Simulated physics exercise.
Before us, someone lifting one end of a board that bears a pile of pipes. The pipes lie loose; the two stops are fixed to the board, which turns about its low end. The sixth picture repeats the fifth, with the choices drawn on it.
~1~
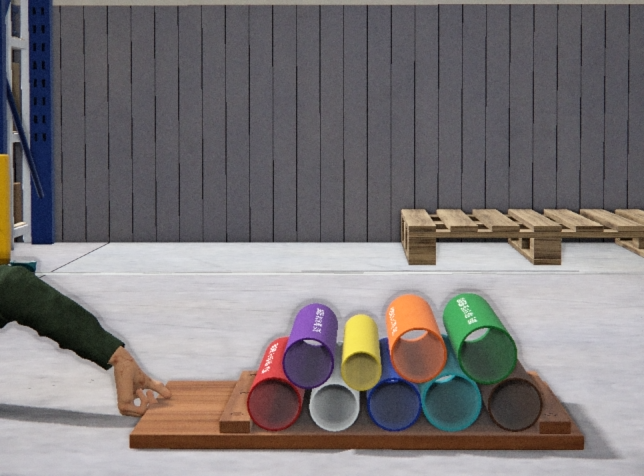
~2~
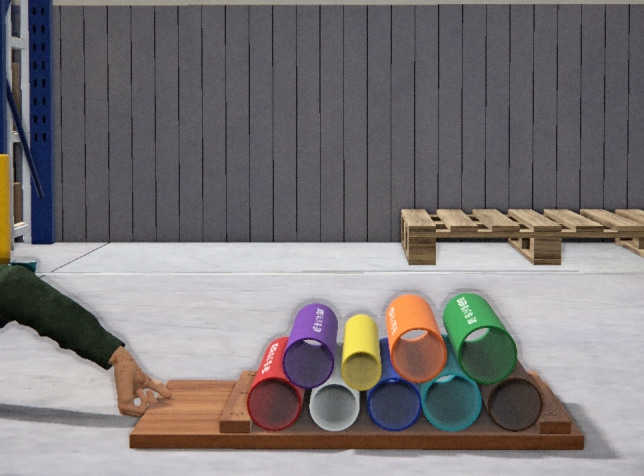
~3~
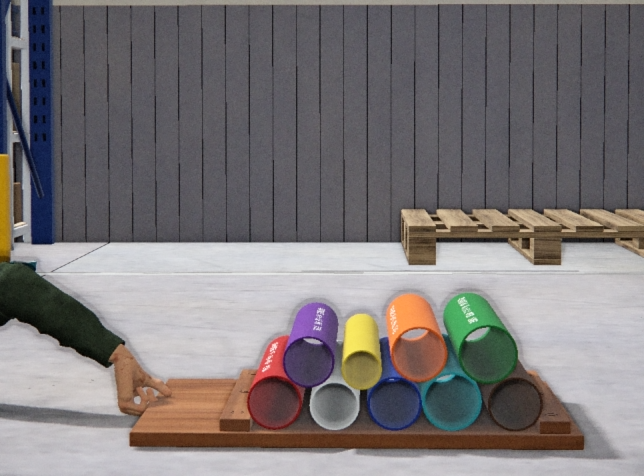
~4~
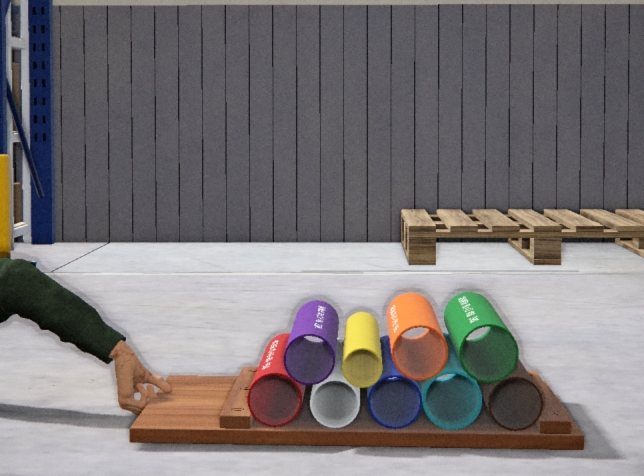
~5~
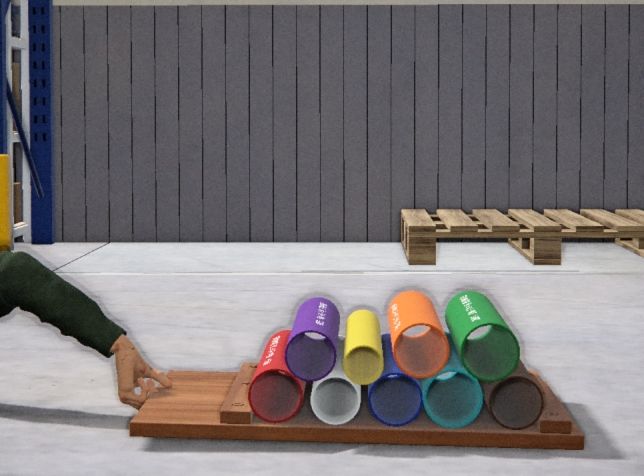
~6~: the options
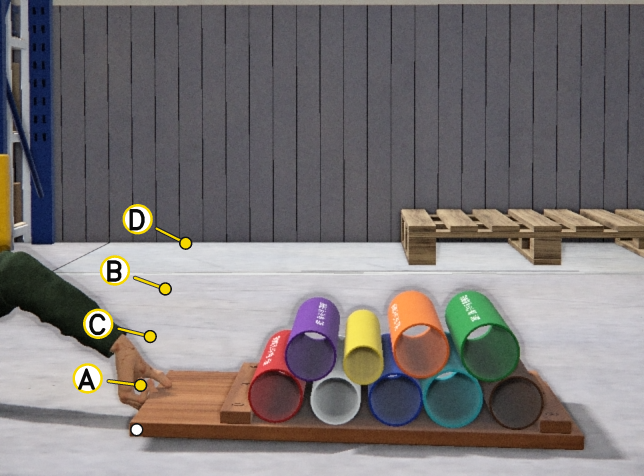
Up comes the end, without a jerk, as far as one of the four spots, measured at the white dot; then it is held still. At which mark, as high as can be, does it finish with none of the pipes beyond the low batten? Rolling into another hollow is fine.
At most to B.
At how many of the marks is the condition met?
Three of the four.
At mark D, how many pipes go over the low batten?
It comes to one.
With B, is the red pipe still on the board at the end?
Yes.
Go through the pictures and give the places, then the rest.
In the first picture, blue pipe (394, 404); turquoise pipe (452, 402); brown pipe (515, 405).
In the second picture, brown pipe (515, 405); purple pipe (308, 363).
In the third picture, board (356, 405); red pipe (275, 402); yellow pipe (362, 369).
In the fourth picture, board (356, 403); red pipe (275, 400); white pipe (335, 403).
In the fifth picture, board (357, 400); red pipe (276, 395); white pipe (336, 400).
On the marked copy, A at (141, 386); B at (165, 289); C at (150, 337); D at (186, 243); the white dot at (137, 429).
With B. Early on, board at 14°.
Further on, board at 20°.
At the end, board at 20°, none over the low batten.
As for the rest, A none over the low batten; C none over the low batten; D one over the low batten (green).
